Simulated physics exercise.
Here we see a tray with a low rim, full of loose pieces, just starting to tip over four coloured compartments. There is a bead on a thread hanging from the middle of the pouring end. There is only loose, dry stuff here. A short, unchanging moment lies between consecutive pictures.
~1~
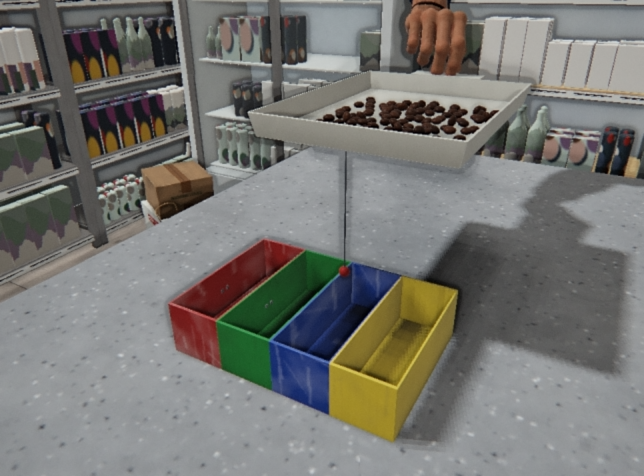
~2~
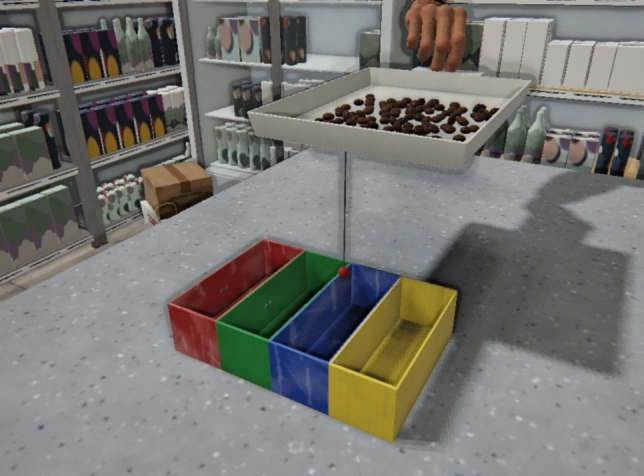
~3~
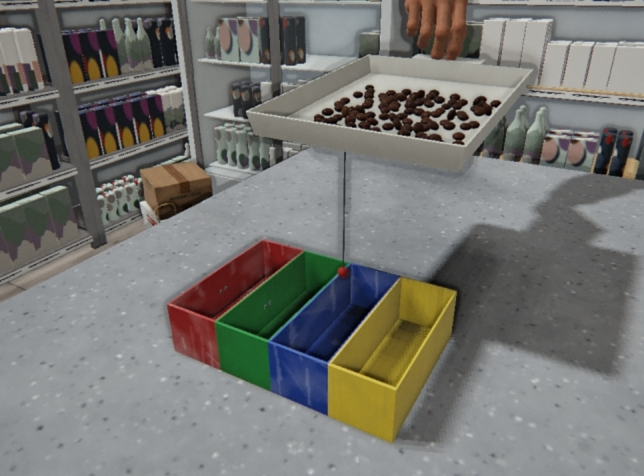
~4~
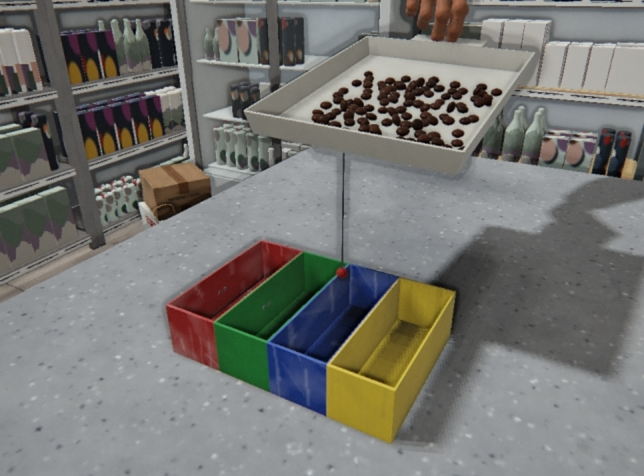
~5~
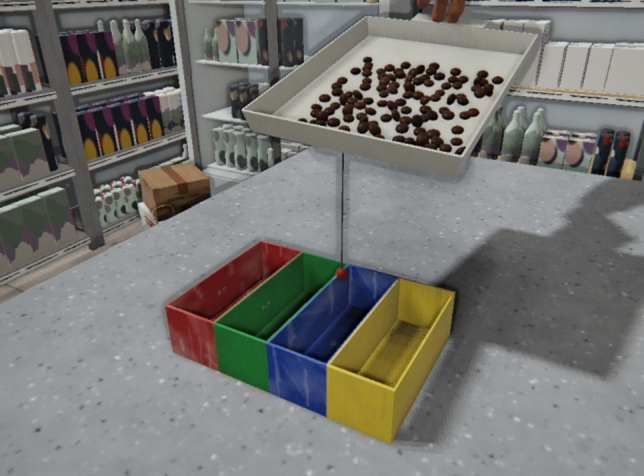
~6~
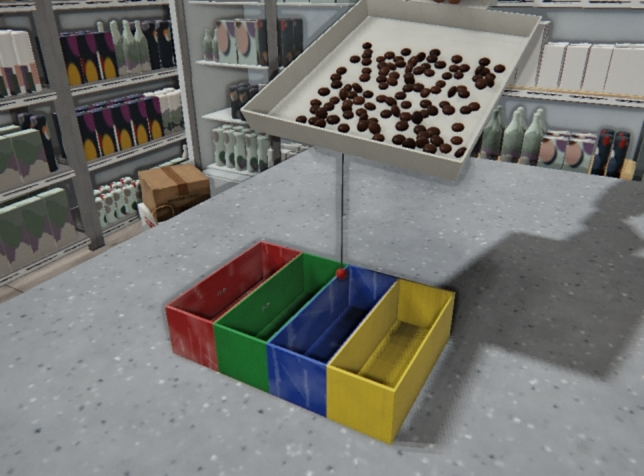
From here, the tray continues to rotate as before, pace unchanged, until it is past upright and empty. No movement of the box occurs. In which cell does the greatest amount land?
In the yellow cell.
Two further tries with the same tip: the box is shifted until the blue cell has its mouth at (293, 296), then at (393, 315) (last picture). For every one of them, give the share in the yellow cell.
The first position comes out at 30 per cent, the other at 30 per cent.
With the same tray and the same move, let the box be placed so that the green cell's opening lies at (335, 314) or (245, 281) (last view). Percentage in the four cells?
Roughly 100 per cent the first time and 40 per cent the second.
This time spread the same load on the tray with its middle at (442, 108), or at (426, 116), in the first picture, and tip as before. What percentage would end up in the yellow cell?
Roughly 60 per cent, and 50 per cent.
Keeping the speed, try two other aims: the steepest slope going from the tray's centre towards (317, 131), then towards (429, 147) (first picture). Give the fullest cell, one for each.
In order, it comes out as the cell in red and the yellow cell.
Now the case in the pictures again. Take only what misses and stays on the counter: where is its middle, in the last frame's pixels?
Look around (492, 438) in the last picture.
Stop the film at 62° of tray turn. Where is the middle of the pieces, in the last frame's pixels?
The load is centred around (396, 130).
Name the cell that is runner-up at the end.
Second: The blue one.
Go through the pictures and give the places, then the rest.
In the first picture, corners of the pouring end at (255, 112) and (463, 139), level; middle of the load at (403, 122), flat chocolate drops; bead on its thread at (344, 272); red cell at (195, 331); green cell at (244, 351); blue cell at (300, 372); yellow cell at (362, 397).
In the second picture, corners of the pouring end at (254, 112) and (462, 141), level; middle of the load at (402, 121).
In the third picture, corners of the pouring end at (253, 111) and (461, 144), tipped barely, lowest at the right corner; middle of the load at (402, 117).
In the fourth picture, corners of the pouring end at (251, 110) and (459, 148), tipped a little, lowest at the right corner; middle of the load at (401, 110).
In the fifth picture, corners of the pouring end at (249, 109) and (458, 153), tipped clearly, lowest at the right corner; middle of the load at (401, 103).
In the sixth picture, corners of the pouring end at (247, 108) and (458, 157), tipped clearly, lowest at the right corner; middle of the load at (401, 96); red cell at (192, 334); green cell at (242, 353); blue cell at (297, 375); yellow cell at (359, 400).
Soon, tray tipped steeply; all on the tray.
A while on, tray tipped right over; about two thirds on the tray; a small part in the yellow cell; a small part in the blue cell; about a quarter falling or outside the box.
Towards the end, tray tipped past a quarter turn; about half in the yellow cell; about a quarter in the blue cell; a small part in the green cell; about a quarter falling or outside the box.
Finally, tray tipped past a quarter turn; about half in the yellow cell; about a quarter in the blue cell; a small part in the green cell; none in the red cell; about a quarter outside the box.
